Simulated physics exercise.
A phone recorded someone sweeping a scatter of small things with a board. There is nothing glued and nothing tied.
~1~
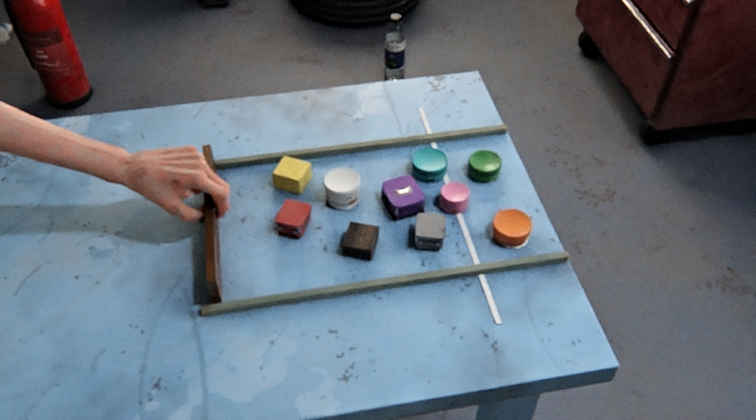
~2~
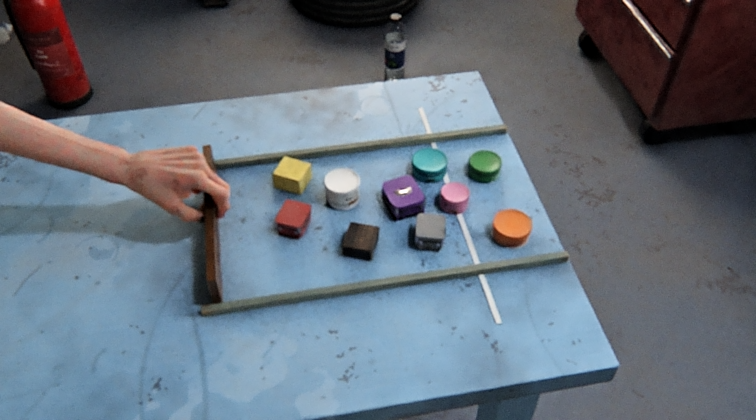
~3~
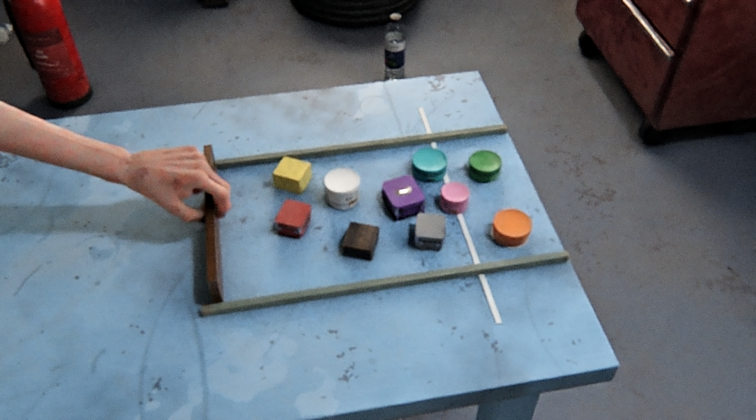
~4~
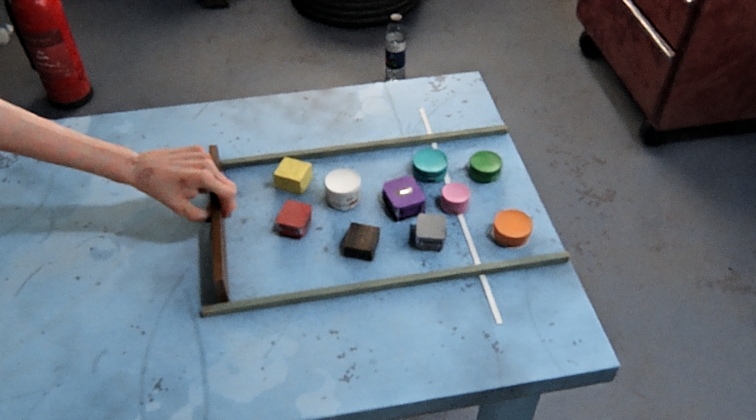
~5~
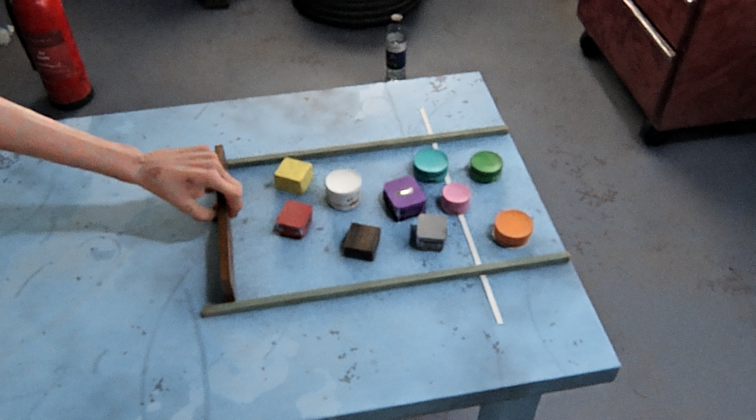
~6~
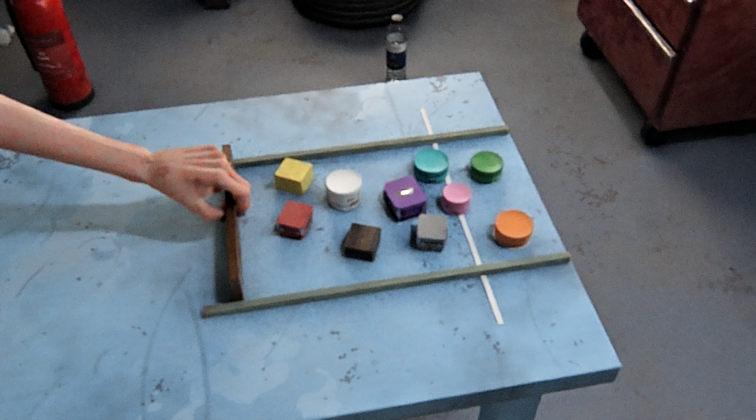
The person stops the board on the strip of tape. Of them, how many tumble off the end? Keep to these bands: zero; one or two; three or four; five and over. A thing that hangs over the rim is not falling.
Over the end go not a single one.
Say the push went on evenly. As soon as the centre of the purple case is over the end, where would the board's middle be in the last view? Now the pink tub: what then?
(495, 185) and then (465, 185), give or take.
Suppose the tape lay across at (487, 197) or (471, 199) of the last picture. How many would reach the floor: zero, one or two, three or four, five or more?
First try 3 or 4; second try 3 or 4.
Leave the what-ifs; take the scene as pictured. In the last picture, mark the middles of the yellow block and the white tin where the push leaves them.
Close to (454, 150); the other close to (465, 170).
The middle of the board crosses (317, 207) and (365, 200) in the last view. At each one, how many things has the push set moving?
Tally: 3; 5.
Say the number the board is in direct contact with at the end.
At rest, 4 are in contact.
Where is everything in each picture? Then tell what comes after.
In the first frame, orange pot (511, 229); green tub (485, 166); pink tub (455, 198); board (212, 220); tape (454, 200).
In the second frame, green tub (485, 166); black block (361, 241).
In the third frame, pink tub (455, 198); grey case (430, 232).
In the fourth frame, orange pot (512, 229); turquoise tub (430, 166).
In the fifth frame, green tub (486, 167); yellow block (294, 176).
In the sixth frame, orange pot (513, 230); green tub (486, 167); pink tub (456, 199); board (232, 218); tape (456, 201).
Early on, none off yet; orange pot at rest near (513, 230); green tub at rest near (486, 167); pink tub at rest near (456, 199).
A while later, none off yet; orange pot at rest near (513, 230); green tub at rest near (486, 167); pink tub travelled about its own width near (492, 196).
Finally, the number that fall off is zero.
